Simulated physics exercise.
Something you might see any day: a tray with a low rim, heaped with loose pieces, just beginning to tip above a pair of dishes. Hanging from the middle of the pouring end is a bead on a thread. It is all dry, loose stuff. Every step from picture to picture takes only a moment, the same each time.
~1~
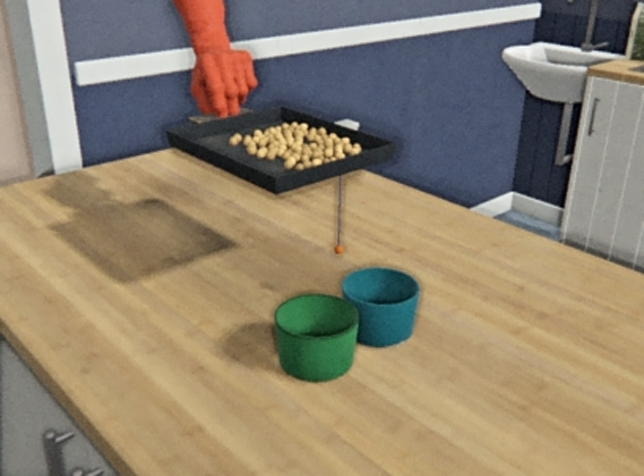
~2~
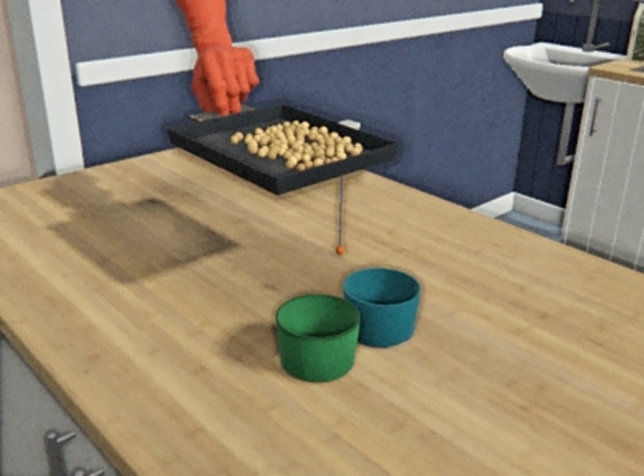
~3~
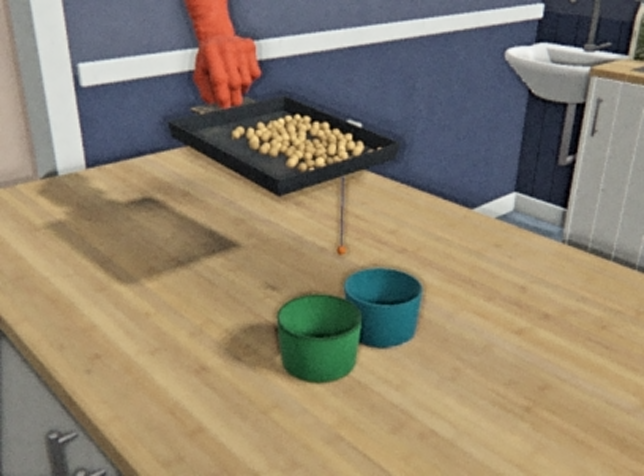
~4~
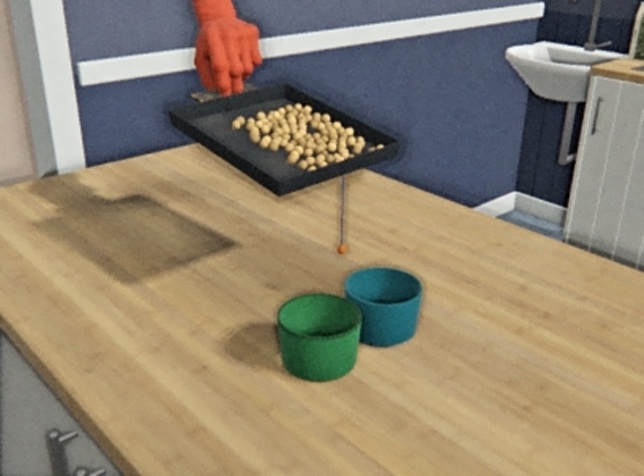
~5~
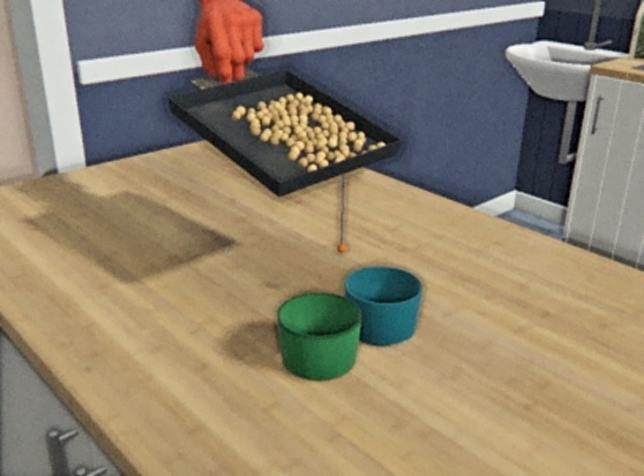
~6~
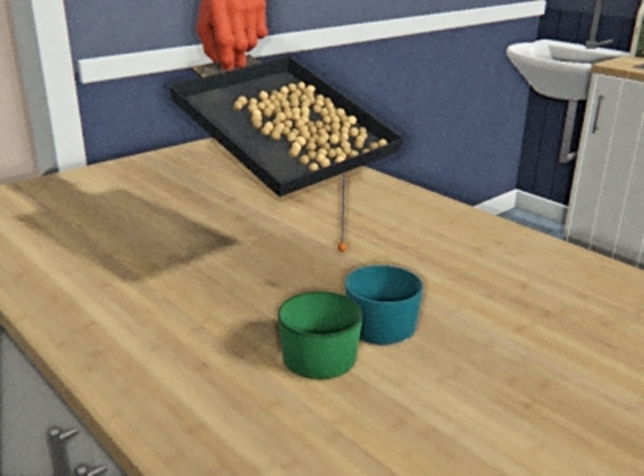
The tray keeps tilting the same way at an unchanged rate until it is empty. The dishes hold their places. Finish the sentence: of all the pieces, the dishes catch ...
... most of them.
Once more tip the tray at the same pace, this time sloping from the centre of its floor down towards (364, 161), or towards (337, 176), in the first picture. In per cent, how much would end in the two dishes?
About 0 %, then 50 %.
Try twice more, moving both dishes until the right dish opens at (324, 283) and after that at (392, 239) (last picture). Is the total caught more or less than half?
First place: Short of half; second place: Short of half.
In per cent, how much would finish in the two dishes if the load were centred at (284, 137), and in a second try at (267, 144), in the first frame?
70 per cent for the first try, 70 per cent for the second.
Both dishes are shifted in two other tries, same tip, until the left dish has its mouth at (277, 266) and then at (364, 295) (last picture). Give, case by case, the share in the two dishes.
Approximately 0 percent, followed by approximately 60 percent.
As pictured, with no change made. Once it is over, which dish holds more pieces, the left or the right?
Winner: The right side.
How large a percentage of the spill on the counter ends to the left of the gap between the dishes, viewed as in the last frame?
My estimate is some 60 per cent.
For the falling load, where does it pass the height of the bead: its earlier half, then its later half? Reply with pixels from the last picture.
Roughly at (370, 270) first, and then at (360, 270).
Soon, tray tipped steeply; all on the tray.
A while on, tray tipped past a quarter turn; all on the tray.
Towards the end, tray tipped past a quarter turn; a small part in the left dish; about half in the right dish; about a third outside both.
Finally, tray tipped past a quarter turn; a small part in the left dish; about half in the right dish; about a third outside both.
